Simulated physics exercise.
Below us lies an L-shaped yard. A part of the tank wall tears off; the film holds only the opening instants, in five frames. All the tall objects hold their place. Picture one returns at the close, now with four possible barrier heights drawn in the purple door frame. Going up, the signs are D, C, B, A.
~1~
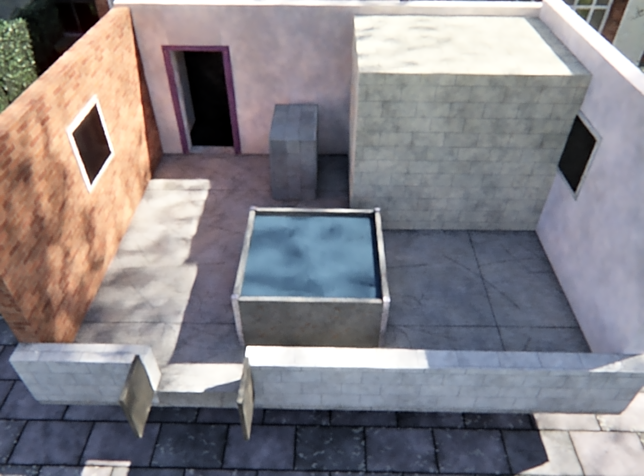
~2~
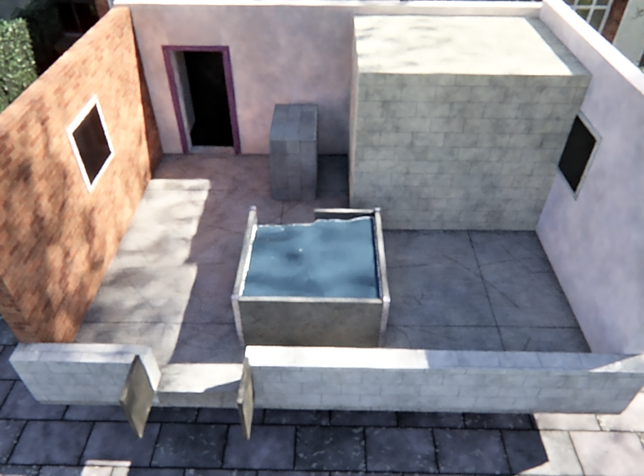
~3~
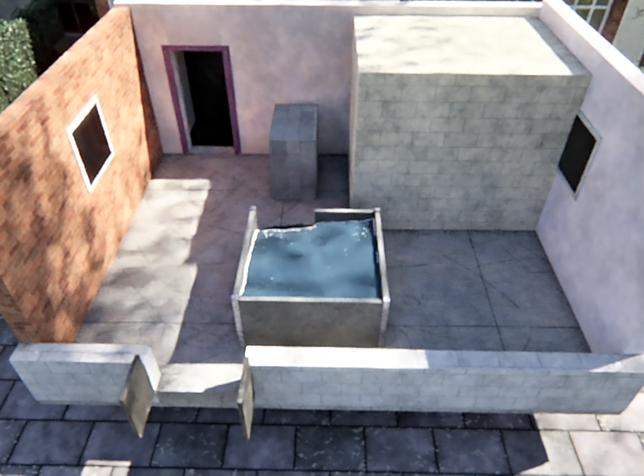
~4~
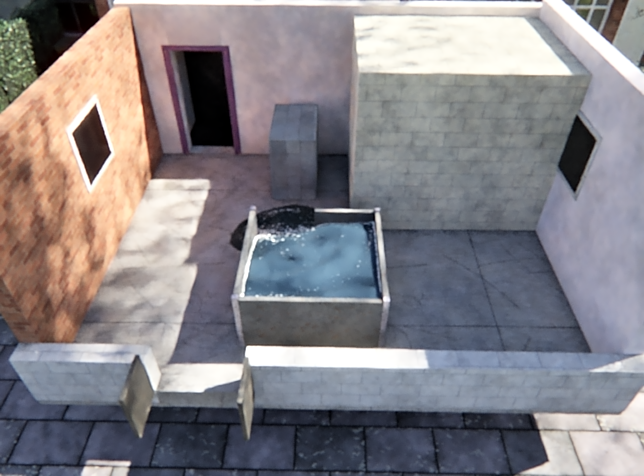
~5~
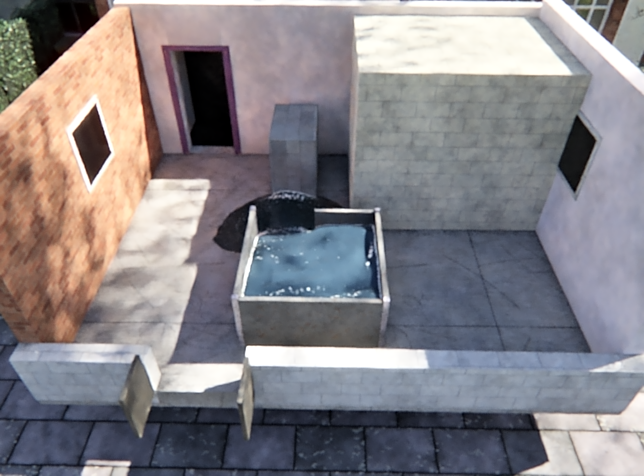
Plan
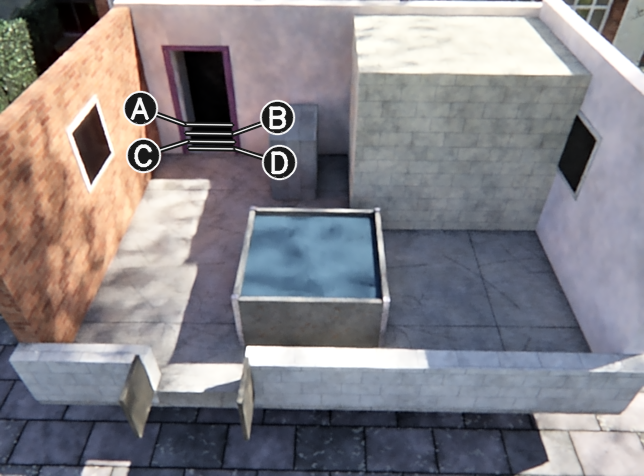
The footage shows a walled yard with a purple-framed doorway and a square tank of still water, whose surface turns choppy and sinks as water escapes at the back and a dark wet patch spreads behind it.
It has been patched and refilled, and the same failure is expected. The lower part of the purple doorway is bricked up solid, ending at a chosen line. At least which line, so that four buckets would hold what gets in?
C is the one.
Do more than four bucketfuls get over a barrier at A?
No, not at all.
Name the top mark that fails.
Mark D.
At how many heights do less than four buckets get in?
Three of the four.
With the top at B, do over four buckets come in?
No, that is safe.
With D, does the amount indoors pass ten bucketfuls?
Yes, clearly.
On the marked copy, A at (208, 124); B at (209, 133); C at (211, 141); D at (212, 148); from the bottom up D, C, B, A.
If A is chosen, nothing gets over.
If B is chosen, nothing gets over.
If C is chosen, a splash gets over, under a bucket.
If D is chosen, some 20 bucketfuls get in.
